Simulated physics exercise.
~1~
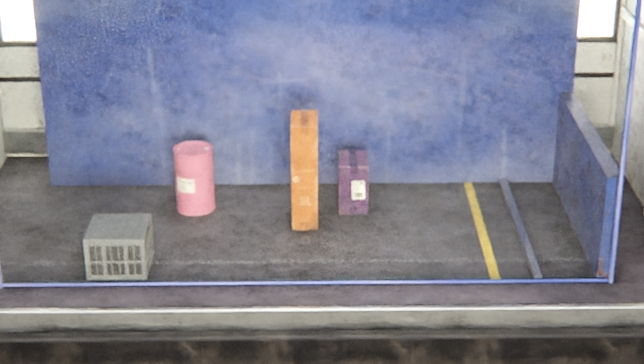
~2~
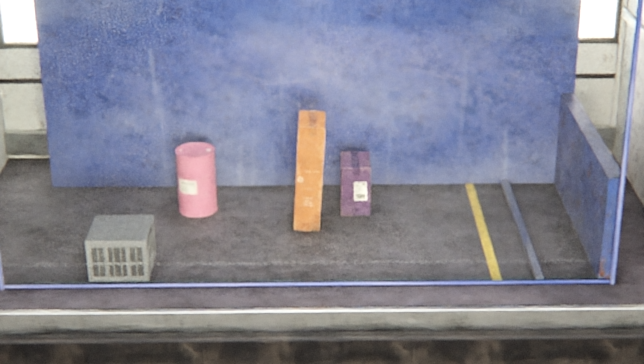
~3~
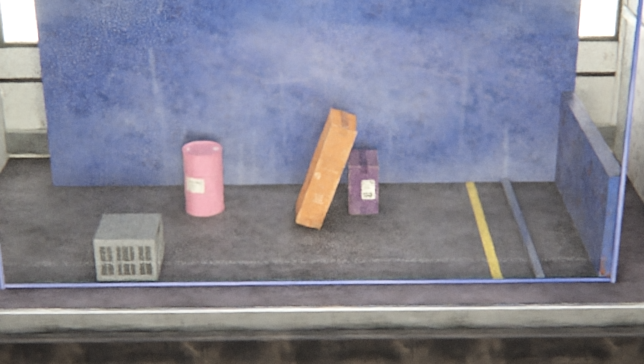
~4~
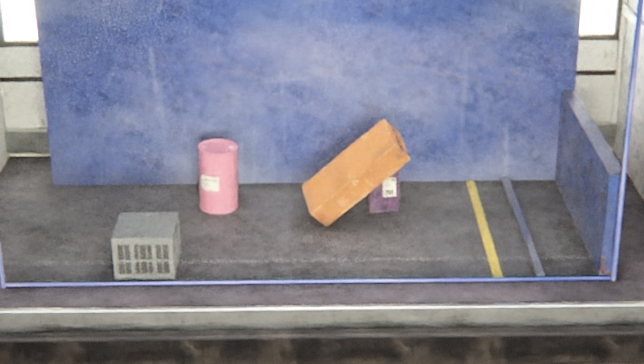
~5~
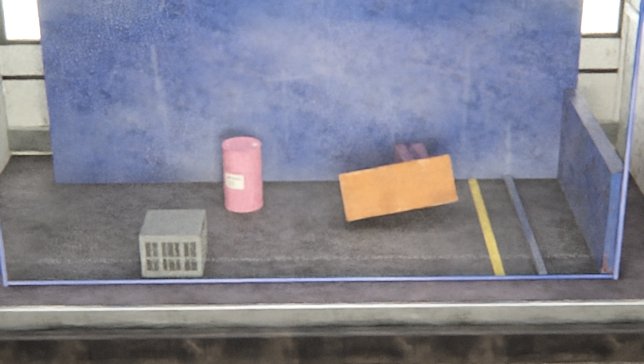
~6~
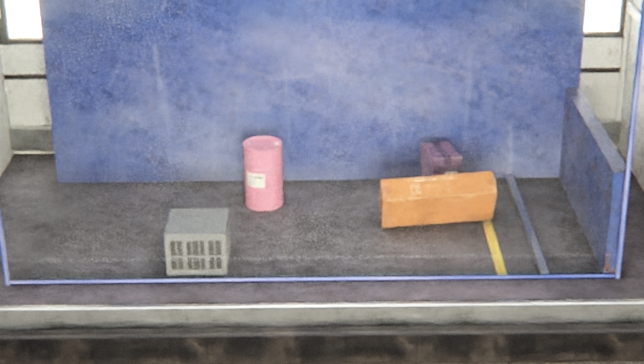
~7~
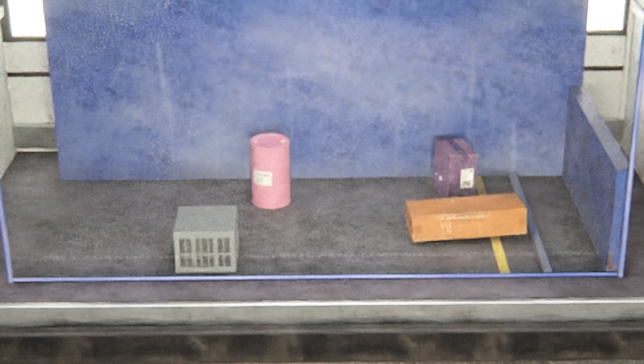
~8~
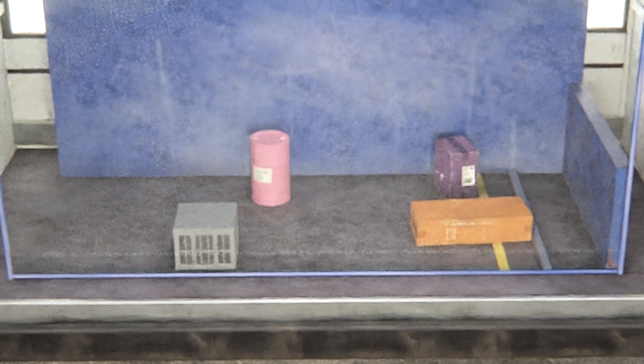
The orange tall box tips onto its side as everything slides right and then stops.
